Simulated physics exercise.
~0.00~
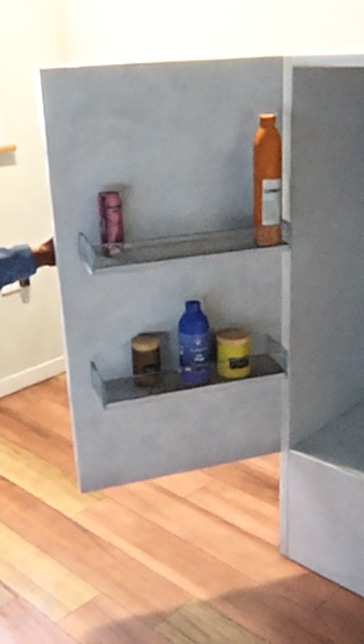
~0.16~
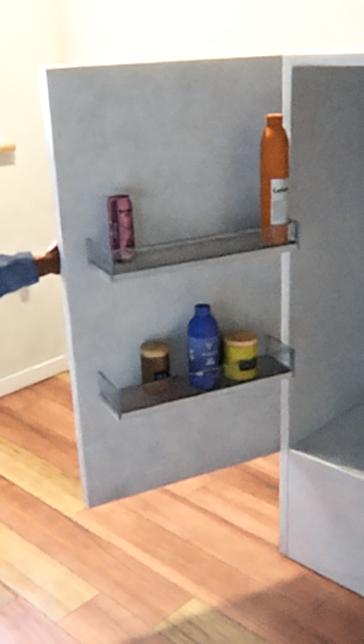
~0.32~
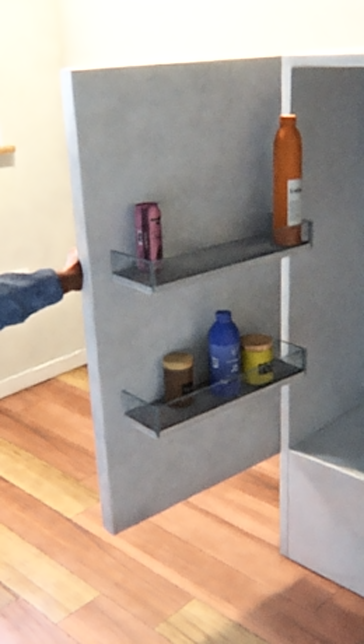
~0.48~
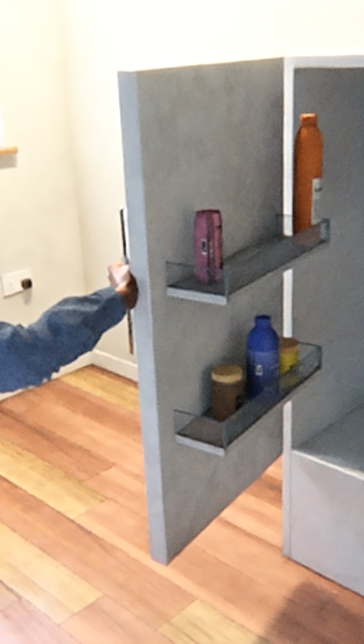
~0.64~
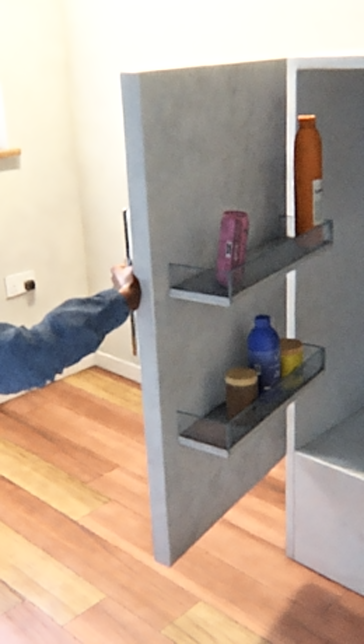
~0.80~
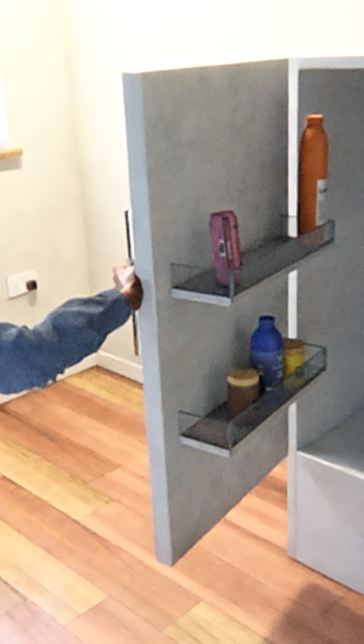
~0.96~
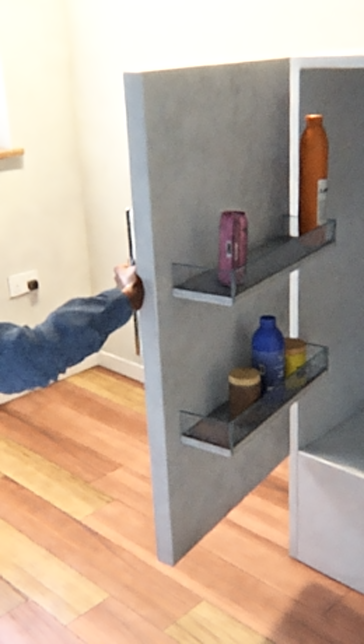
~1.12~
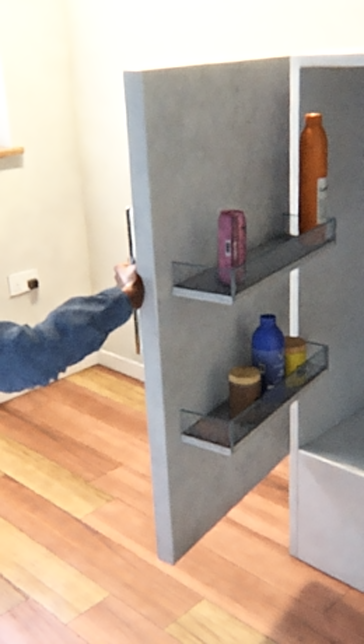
A grey fridge door with two racks on its inner side hangs wide open, held at its outer edge by a hand in a blue sleeve. The upper rack holds a pink can and an orange bottle; the lower one holds a brown jar, a blue bottle and a yellow jar. The door swings to the right, partway towards closing, then stops abruptly. The pink can tips to one side, rocks back the other way and settles upright. The door stays partly open, the hand still on it, with all five containers standing in the racks.
